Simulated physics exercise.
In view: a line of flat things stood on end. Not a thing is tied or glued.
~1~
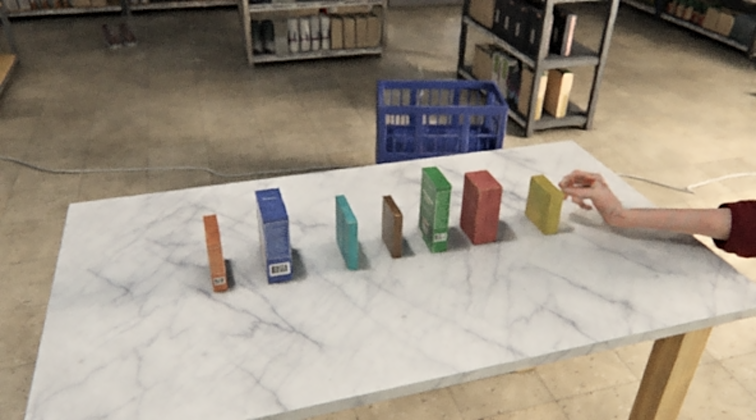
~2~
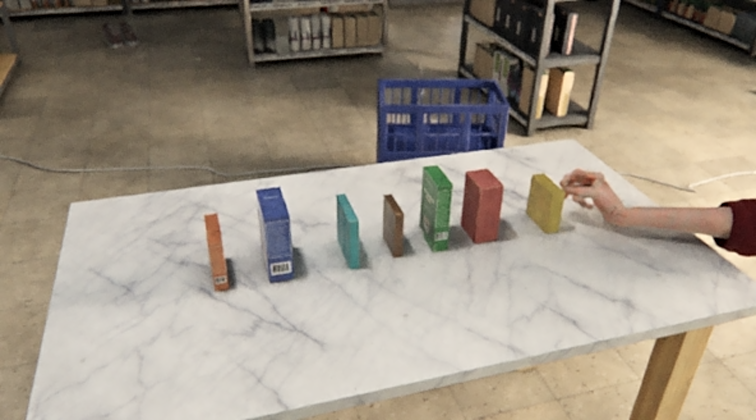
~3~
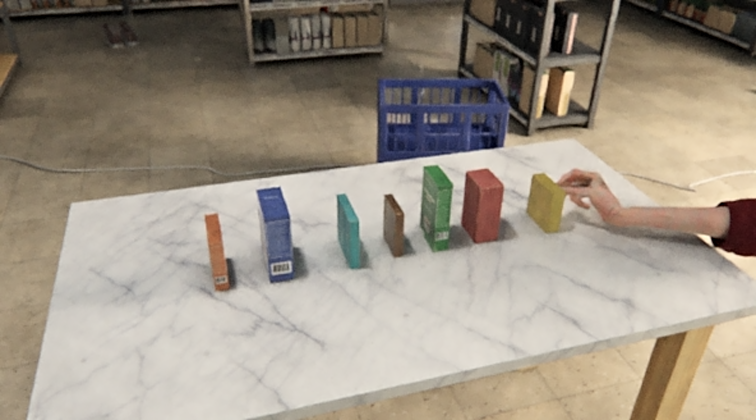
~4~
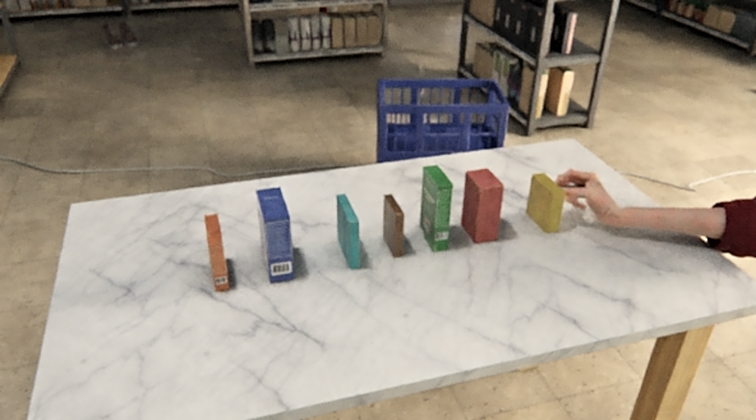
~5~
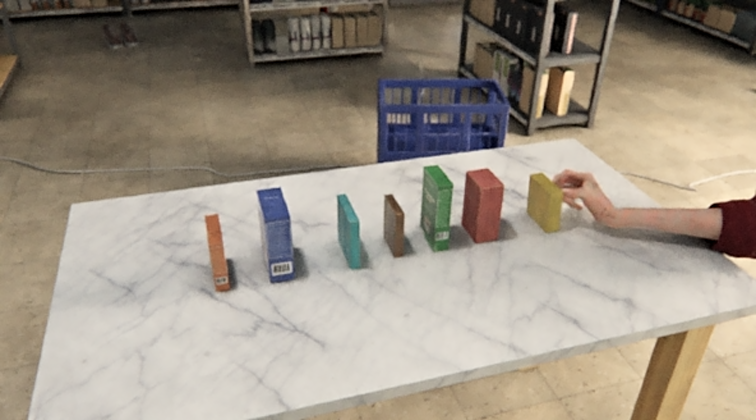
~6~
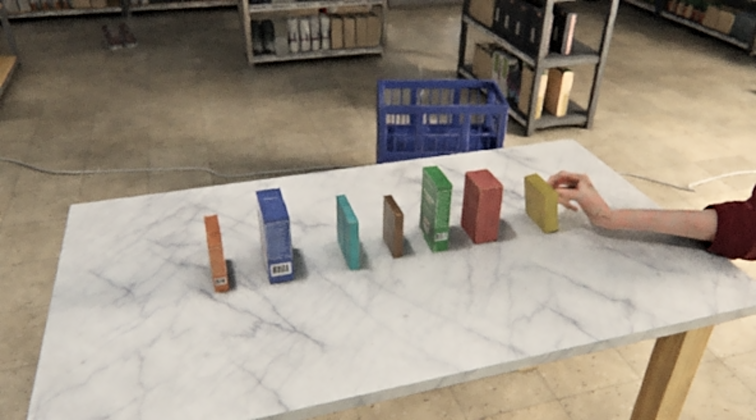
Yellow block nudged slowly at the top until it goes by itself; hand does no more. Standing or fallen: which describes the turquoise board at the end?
Ha, that one hangs in there, doesn't it.
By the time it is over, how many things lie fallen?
The count is 1.
Then, 0.20 s past the last view, yellow block 31° over.
Then, 0.30 s past the last view, yellow block 64° over.
Then, 0.40 s past the last view, yellow block 90° over.
Finally, all 5 still in place. Final places as the last picture's camera would see them, turquoise board near (347, 232).
